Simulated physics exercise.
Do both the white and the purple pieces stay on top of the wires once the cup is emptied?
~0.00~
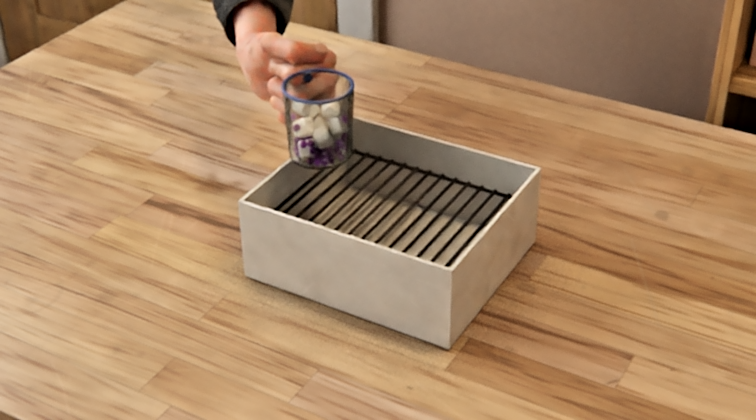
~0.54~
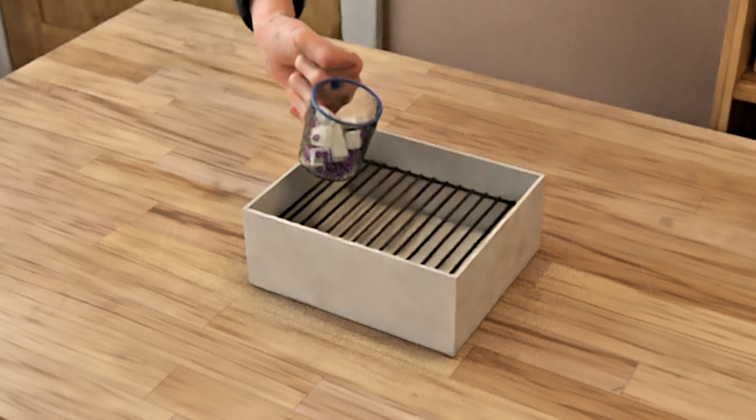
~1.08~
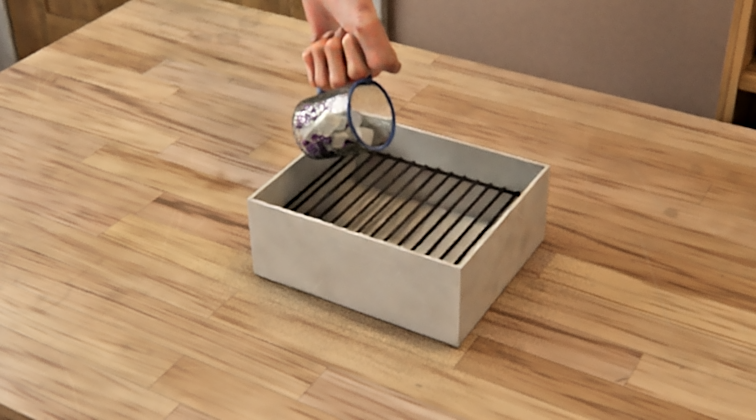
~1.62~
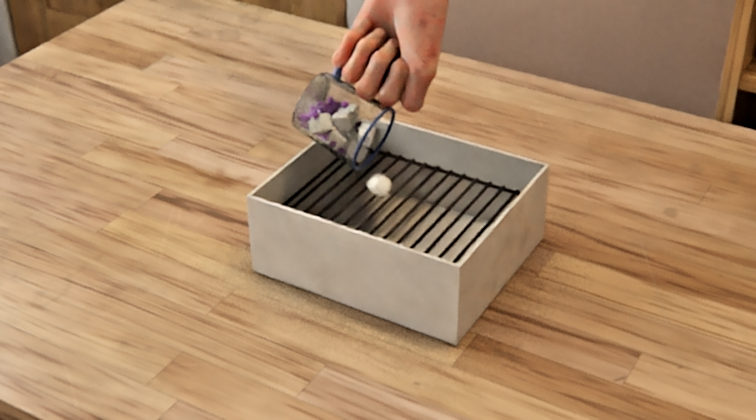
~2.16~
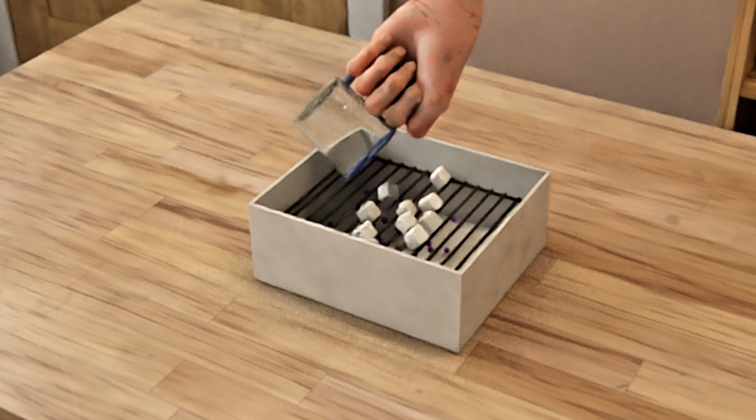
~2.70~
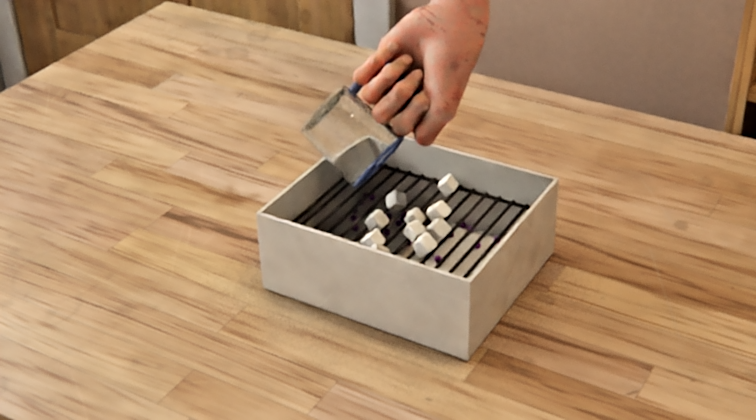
No, only the white pieces stay on top of the wires. The purple ones go through the gaps and end up underneath.
